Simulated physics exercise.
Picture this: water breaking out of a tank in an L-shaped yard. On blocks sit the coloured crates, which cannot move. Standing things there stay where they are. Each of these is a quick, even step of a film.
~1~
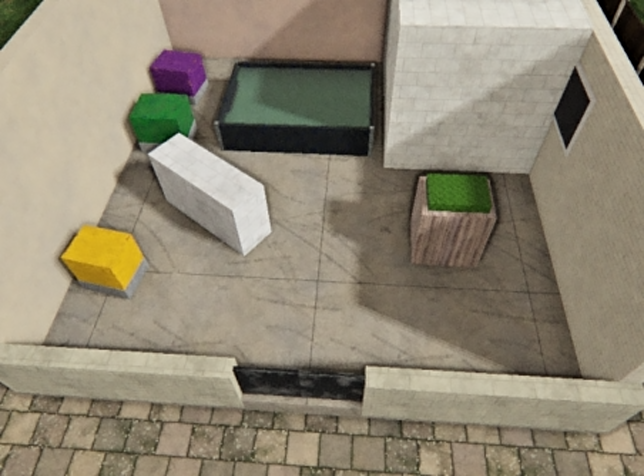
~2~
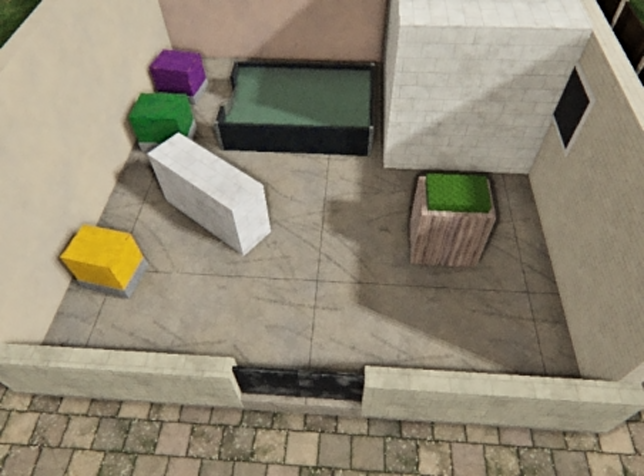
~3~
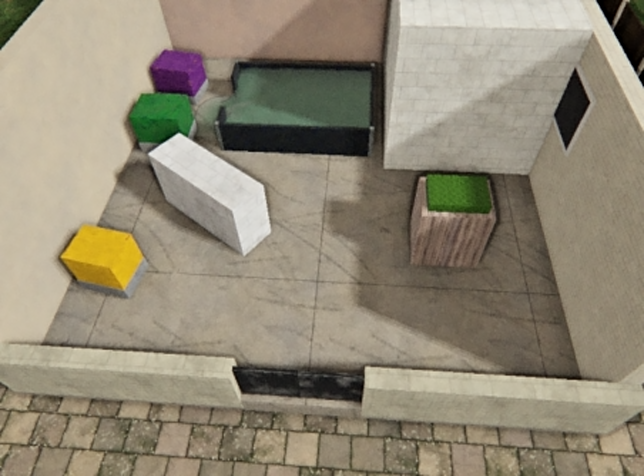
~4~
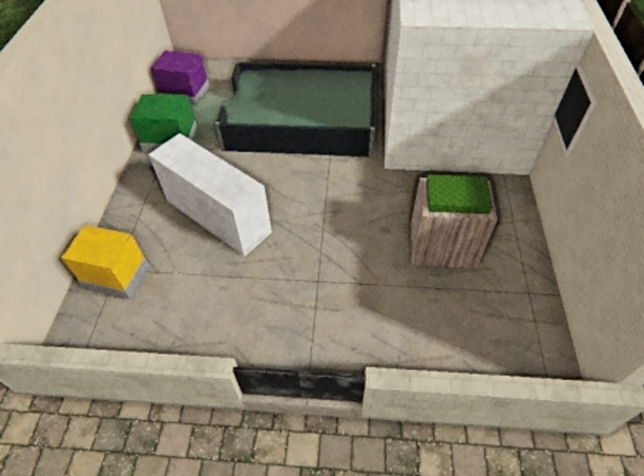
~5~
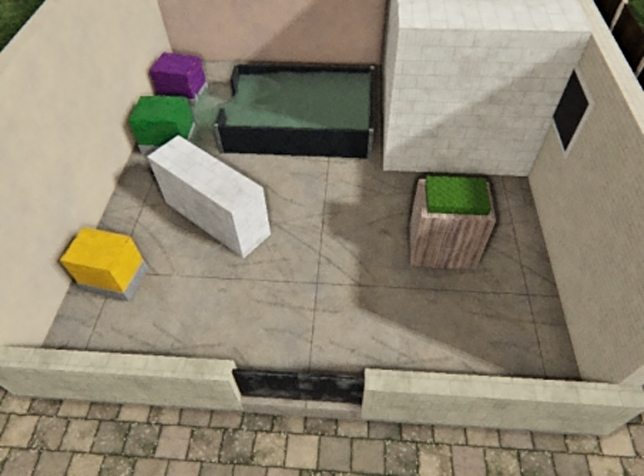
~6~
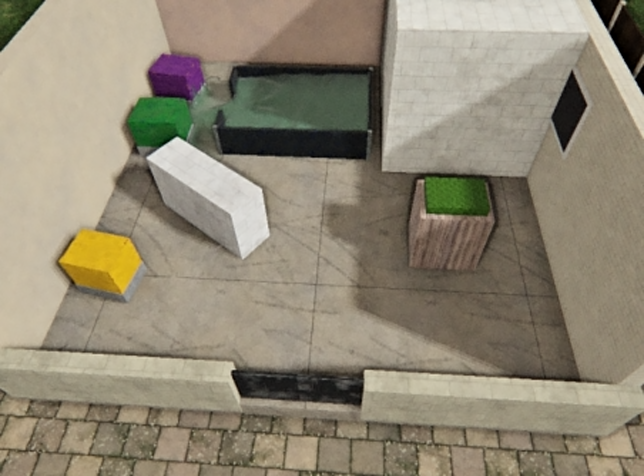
Water sits still in a dark-sided tank at the back of a walled yard, near purple, green and yellow crates and a long white block. It then pours out at the tank's left end and spreads a short way left across the paving, toward the purple and green crates.
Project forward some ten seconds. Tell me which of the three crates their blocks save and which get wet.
One by one: The yellow crate sits high enough; the green crate sits too low; the purple crate sits too low.
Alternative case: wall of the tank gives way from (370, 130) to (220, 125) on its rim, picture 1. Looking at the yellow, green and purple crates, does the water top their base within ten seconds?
Here's how it goes: The yellow crate is left untouched, the green crate is left untouched, and the purple crate is left untouched.
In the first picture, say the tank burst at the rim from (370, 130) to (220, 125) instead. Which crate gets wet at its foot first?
First: The one in green.
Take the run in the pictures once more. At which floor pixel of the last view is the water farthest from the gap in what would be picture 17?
Close to (78, 268), I think.
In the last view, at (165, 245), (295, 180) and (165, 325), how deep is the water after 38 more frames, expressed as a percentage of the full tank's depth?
Going in order, roughly 8, 4 and 4 %.
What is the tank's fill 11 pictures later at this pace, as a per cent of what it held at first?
Near 68 in a hundred.
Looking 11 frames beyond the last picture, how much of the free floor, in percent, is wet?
About 25 per cent.
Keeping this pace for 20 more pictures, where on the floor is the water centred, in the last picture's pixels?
I'd put my finger on (252, 130).
A moment on, water covers 15 % of the floor; the yellow crate not reached, the green crate water round its plinth, the purple crate water round its plinth.
Next, water covers 25 % of the floor; the yellow crate water round its plinth, the green crate water round its plinth, the purple crate water round its plinth.
Then, water covers 40 % of the floor; the yellow crate water round its plinth, the green crate water round its plinth, the purple crate water round its plinth.
Later, water covers 70 % of the floor; the yellow crate water round its plinth, the green crate water round its plinth, the purple crate water round its plinth.
In the end, water covers 90 % of the floor; the yellow crate stayed above the water, the green crate was topped, the purple crate was topped.
